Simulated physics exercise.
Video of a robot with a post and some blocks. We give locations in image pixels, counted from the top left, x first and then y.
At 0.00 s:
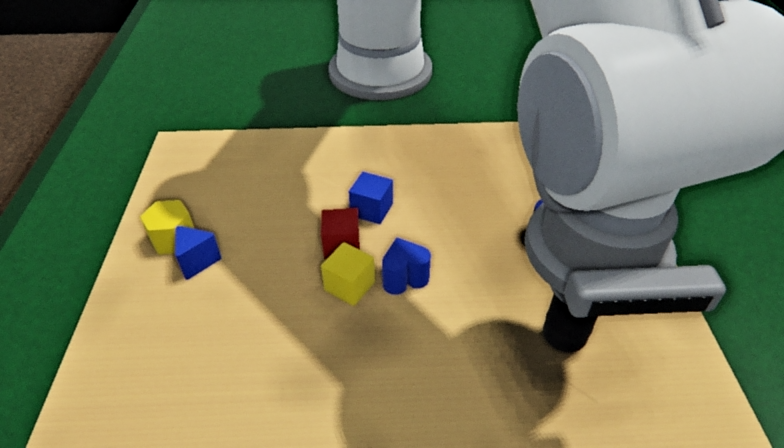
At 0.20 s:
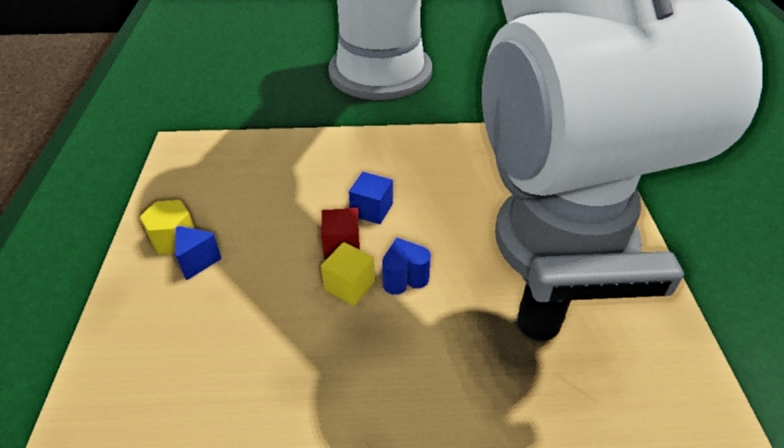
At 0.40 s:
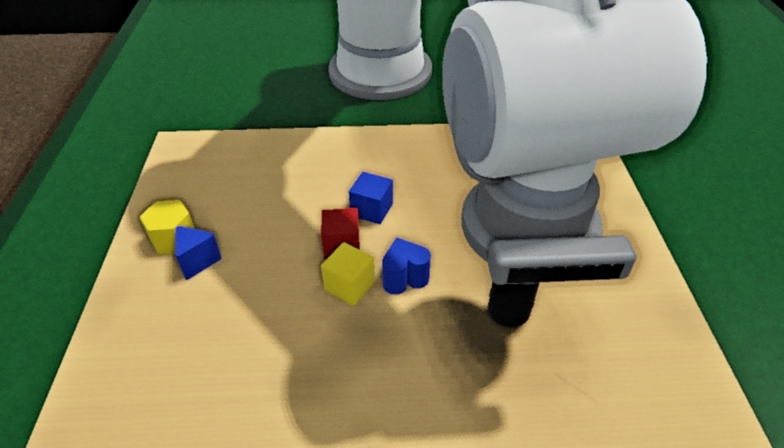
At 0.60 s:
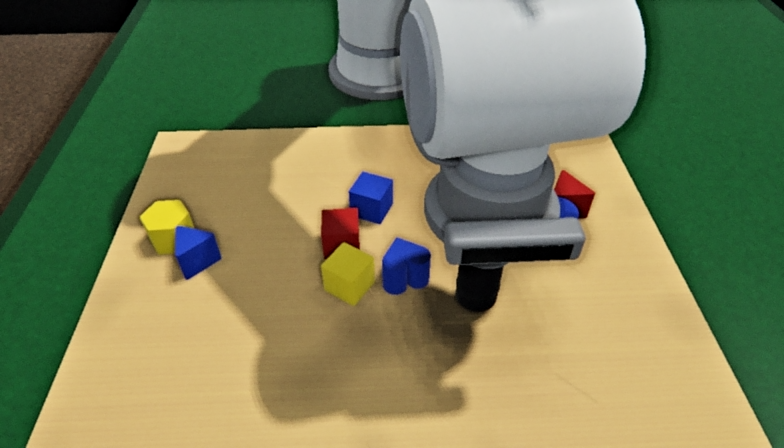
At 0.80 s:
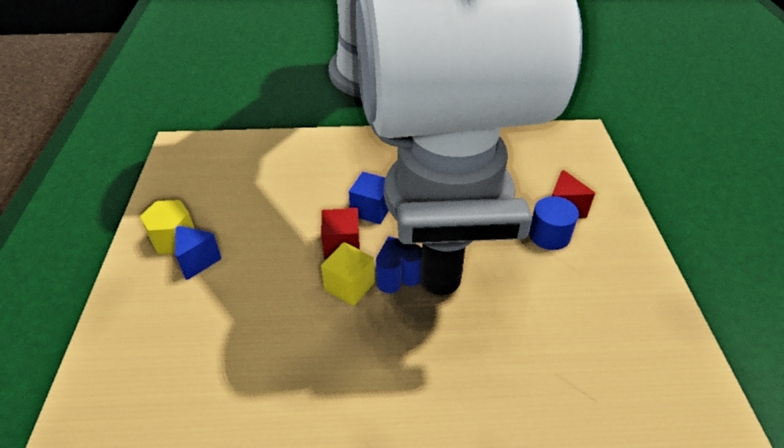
On a wooden board over a green surface, a robot arm with a black post moves left and slightly away toward a blue heart-shaped block, uncovering a red triangular block and a blue round one; the other blocks stay still.
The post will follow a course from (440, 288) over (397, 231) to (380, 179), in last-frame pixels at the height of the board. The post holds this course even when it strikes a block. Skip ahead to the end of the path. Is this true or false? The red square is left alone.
The statement is correct.
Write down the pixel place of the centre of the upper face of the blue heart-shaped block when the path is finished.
Its top middle is near (373, 240).
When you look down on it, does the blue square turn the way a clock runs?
I believe not.
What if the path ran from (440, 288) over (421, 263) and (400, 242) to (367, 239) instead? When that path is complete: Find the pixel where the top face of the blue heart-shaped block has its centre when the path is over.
At pixel (358, 240).
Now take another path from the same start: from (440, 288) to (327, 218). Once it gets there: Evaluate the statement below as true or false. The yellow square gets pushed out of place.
That claim is true.
What follows on the original path. One third of the way, post (408, 241); yellow square (340, 262); blue heart-shaped block (374, 240), turned 75° anticlockwise.
Two thirds of the way, post (388, 205); yellow square (340, 262); blue square (358, 175); blue heart-shaped block (373, 240), turned 75° anticlockwise.
At the end, post (380, 172); red square still; yellow square (340, 262); blue square (346, 167), turned 25° anticlockwise; blue heart-shaped block (373, 240), turned 75° anticlockwise.
